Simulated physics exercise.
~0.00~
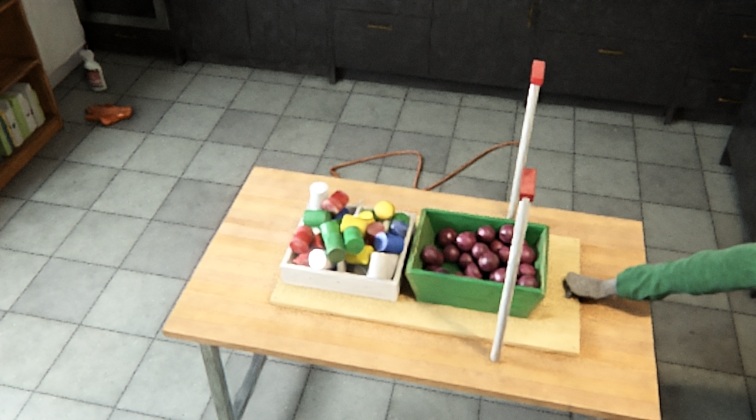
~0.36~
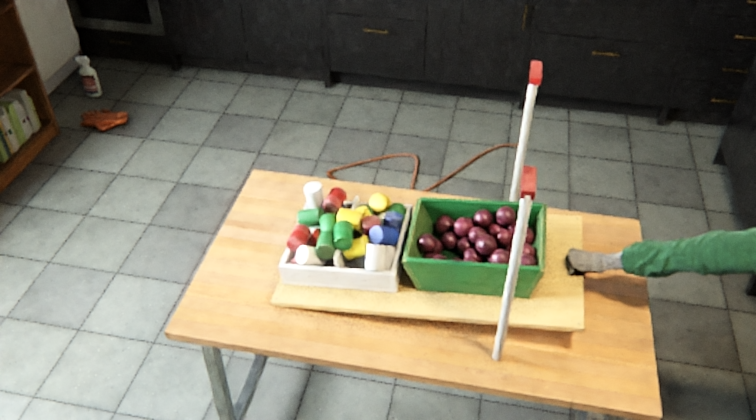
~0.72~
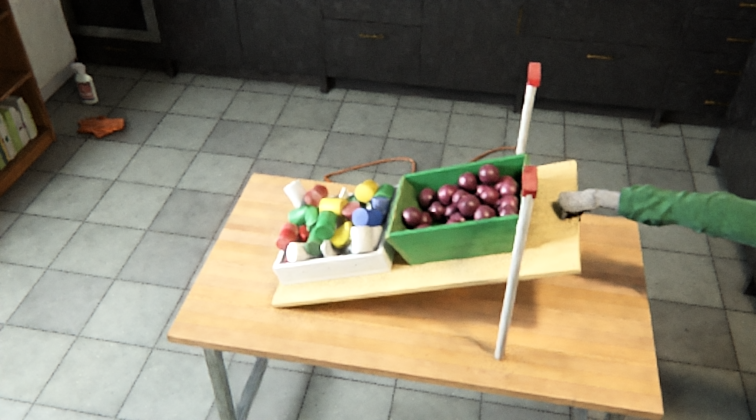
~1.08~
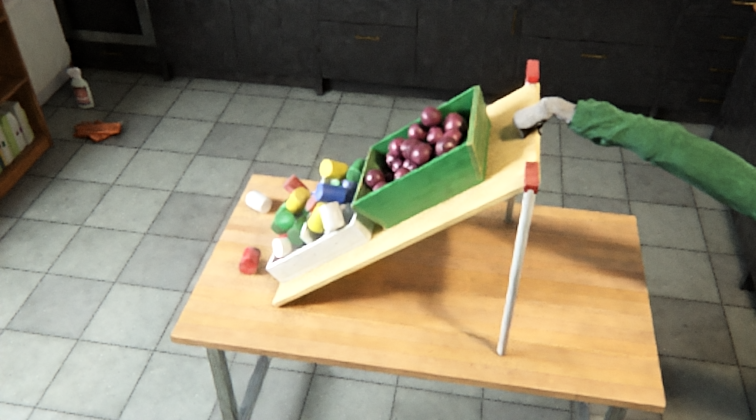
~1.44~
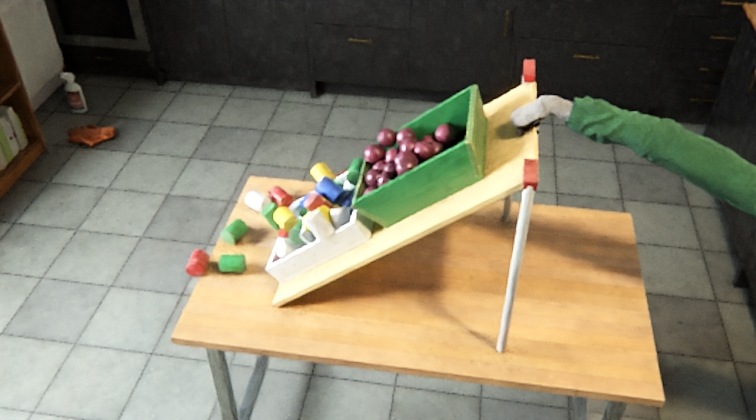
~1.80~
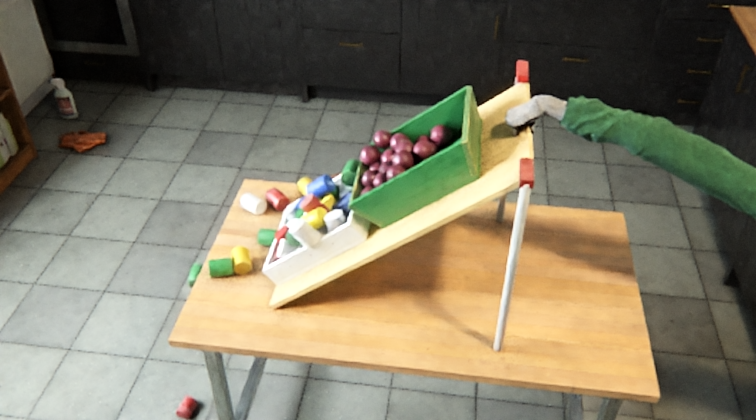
We see a gloved hand swing up the right end of a board until it meets two red stops, tilting two crates. Several colourful jars spill from the white crate, one ending on the floor, while the dark red onions stay in the green crate.
